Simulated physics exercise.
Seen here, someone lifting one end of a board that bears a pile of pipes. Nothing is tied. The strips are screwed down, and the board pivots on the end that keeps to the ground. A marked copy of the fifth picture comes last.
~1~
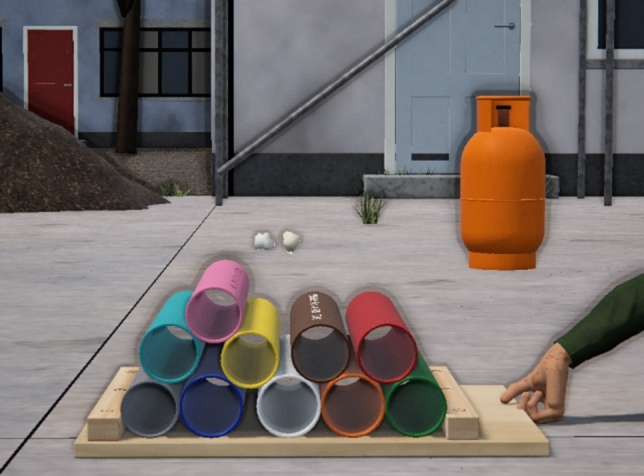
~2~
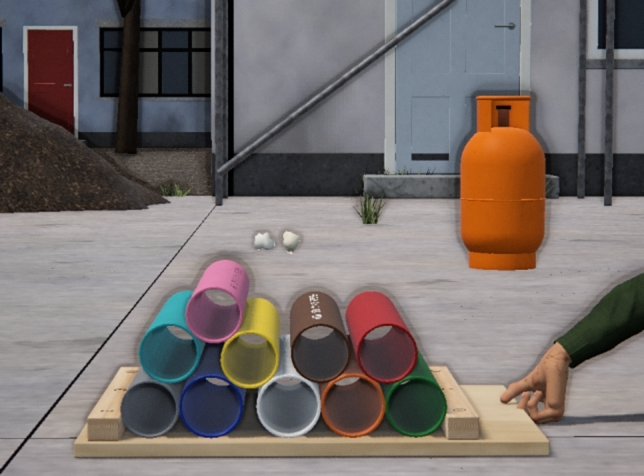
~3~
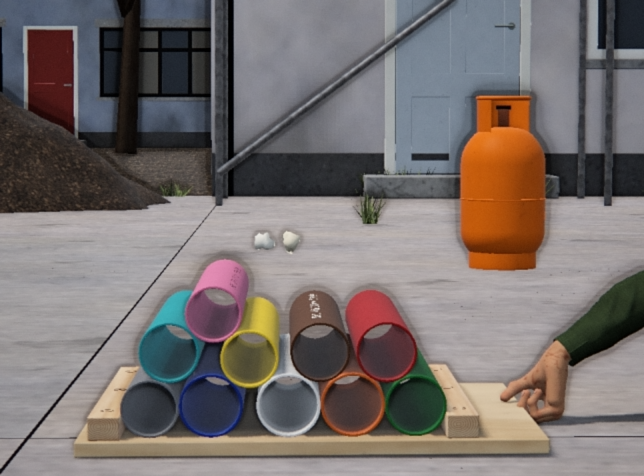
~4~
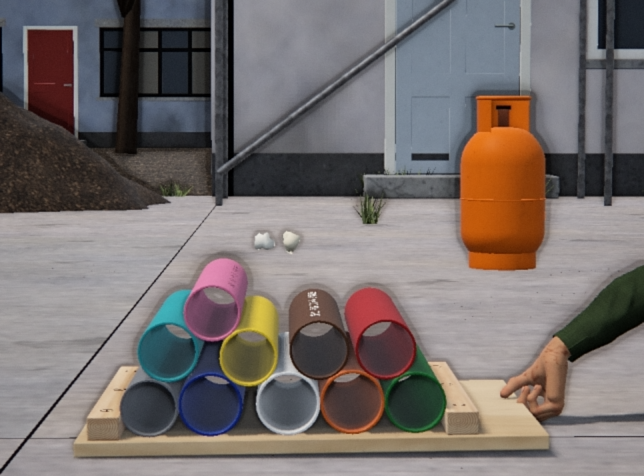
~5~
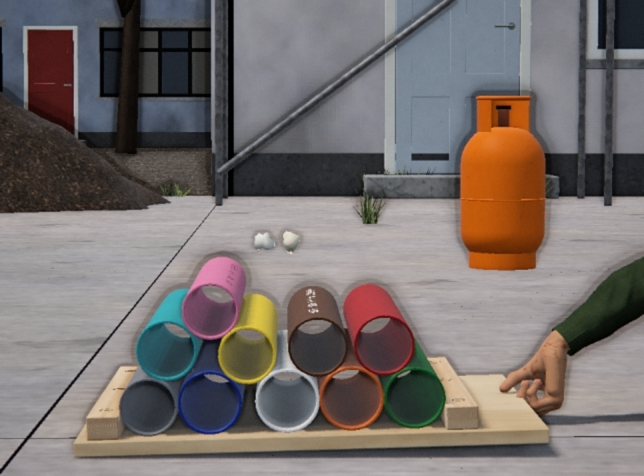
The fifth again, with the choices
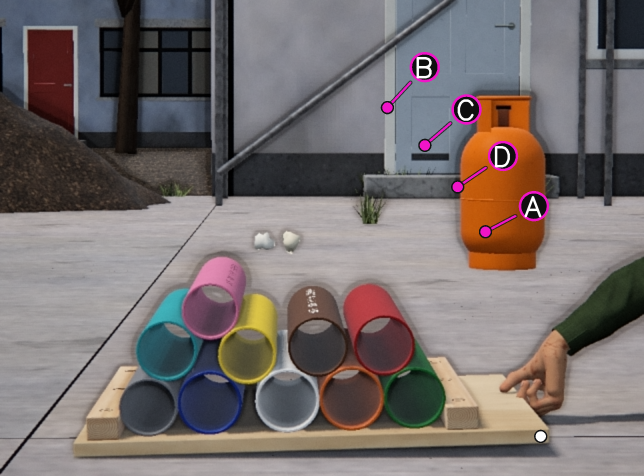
At the start, a board bearing a stack of colourful pipes, with a pink one on top, lies on the paving near an orange gas cylinder, a hand at its right end. The hand then raises that end very slightly, the left end staying down and the pipes keeping their arrangement.
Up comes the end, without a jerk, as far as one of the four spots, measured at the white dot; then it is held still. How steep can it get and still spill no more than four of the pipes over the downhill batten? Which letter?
Mark A is as high as it can go.
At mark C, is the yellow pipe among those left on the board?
The yellow pipe: No.
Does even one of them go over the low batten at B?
At B: Yes.
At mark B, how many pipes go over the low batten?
The count is five.
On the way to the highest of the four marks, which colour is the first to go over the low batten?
It is the turquoise one.
On the marked copy, A at (486, 232); B at (388, 108); C at (425, 145); D at (457, 187); the white dot at (541, 436).
Following A. Soon after the start, board at 16°.
Later, board at 28°.
In the end, board at 28°, two over the low batten (turquoise, pink).
As for the rest, B five over the low batten; C five over the low batten; D five over the low batten.
